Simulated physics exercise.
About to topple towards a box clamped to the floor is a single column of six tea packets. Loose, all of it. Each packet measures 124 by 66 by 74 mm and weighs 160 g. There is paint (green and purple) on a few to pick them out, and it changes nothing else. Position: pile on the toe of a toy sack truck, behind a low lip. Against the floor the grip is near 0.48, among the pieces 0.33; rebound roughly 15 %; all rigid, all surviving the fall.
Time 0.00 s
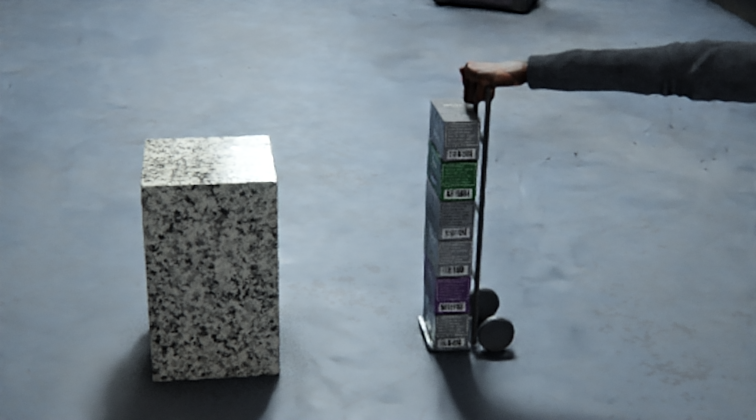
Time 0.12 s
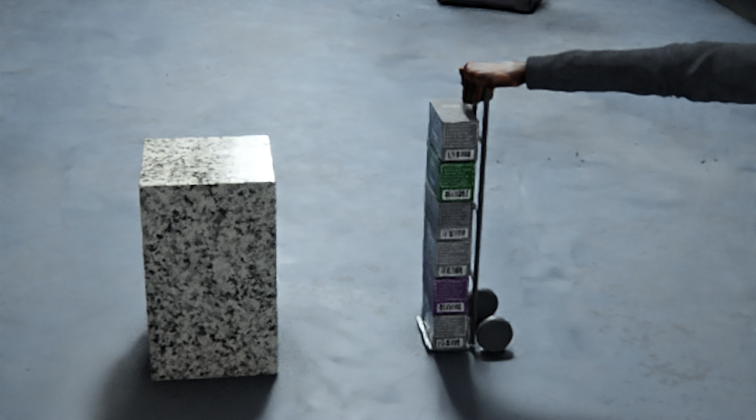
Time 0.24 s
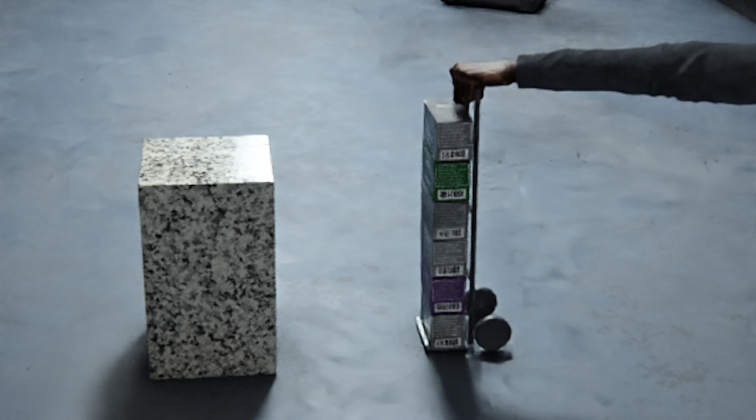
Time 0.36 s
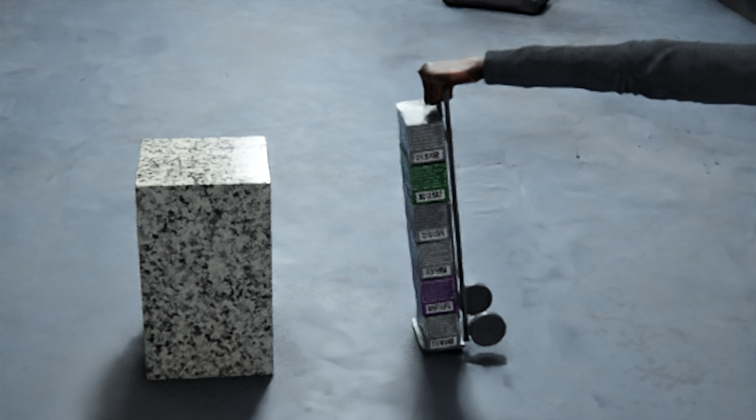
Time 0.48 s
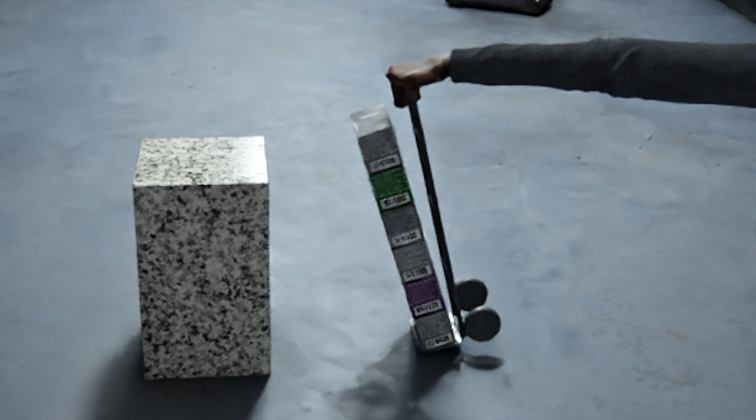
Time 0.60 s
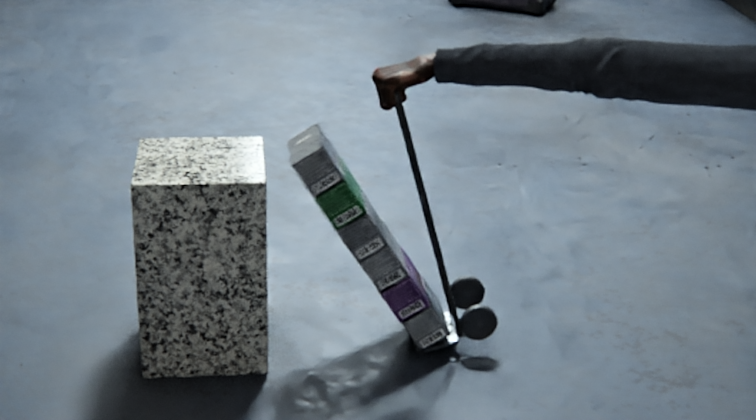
On a grey floor beside a speckled stone-patterned block, a hand holds a small upright truck stacked with packets, then tilts its frame to the left; the stack leans with it, separates from the frame and slants further left.
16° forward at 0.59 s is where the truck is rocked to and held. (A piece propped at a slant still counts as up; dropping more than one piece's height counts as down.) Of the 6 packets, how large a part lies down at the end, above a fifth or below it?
Above a fifth.
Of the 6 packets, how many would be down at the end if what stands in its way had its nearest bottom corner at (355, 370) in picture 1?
With that change the number is 0.
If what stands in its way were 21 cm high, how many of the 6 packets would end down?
5.
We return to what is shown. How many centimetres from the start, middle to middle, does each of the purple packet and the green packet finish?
Purple shifts close to 14 cm and green close to 36 cm.
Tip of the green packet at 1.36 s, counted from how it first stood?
I'd put it at roughly 10 degrees away from its starting angle.
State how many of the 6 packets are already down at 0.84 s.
Number at that point: 2 in total.
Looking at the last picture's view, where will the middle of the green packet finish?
Its middle finishes near pixel (287, 295) of the last picture.
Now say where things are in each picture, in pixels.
In the first picture (places mark the middle of the side facing us; the camera moves round a little), truck frame (485, 144) 0° forward; purple packet (453, 296); green packet (459, 182); nothing disturbed.
In the second picture, truck frame (484, 145) 0° forward; green packet (457, 182).
In the third picture, truck frame (476, 145) 2° forward; green packet (452, 182) shifted 7 mm; 2 disturbed, none down.
In the fourth picture, truck frame (450, 144) 7° forward; green packet (430, 184) leaning 7°; purple packet (439, 297) leaning 7°; steepest lean 7°, the packet at (443, 332); 6 disturbed, none down.
In the fifth picture, truck frame (423, 145) 13° forward; green packet (392, 189) leaning 17°; purple packet (424, 297) leaning 17°; steepest lean 17°, the packet at (381, 151); 6 disturbed, none down.
In the sixth picture, truck frame (411, 146) 16° forward; green packet (340, 206) leaning 33°, 35 mm lower; purple packet (405, 300) leaning 33°; steepest lean 33°, the packet at (318, 173); 6 disturbed, none down.
After 0.66 s, none of the 6 packets down, 6 disturbed; green packet leaning 41°, 6 cm lower; purple packet leaning 41°.
After 0.84 s, 2 of the 6 packets down; green packet leaning 48°, 9 cm lower; purple packet leaning 48°.
After 1.16 s, 3 of the 6 packets down; purple packet leaning 48°, 39 mm lower; green packet leaning 47°, 10 cm lower.
After 1.36 s, 4 of the 6 packets down; purple packet leaning 68°, 7 cm lower; green packet leaning 8°, 18 cm lower.
At rest (1.7 s), 5 of the 6 packets down; purple packet on its side; green packet 24 cm lower. That is 83 per cent. As the last picture would show them, middles, purple packet near (375, 327), green packet near (288, 295).
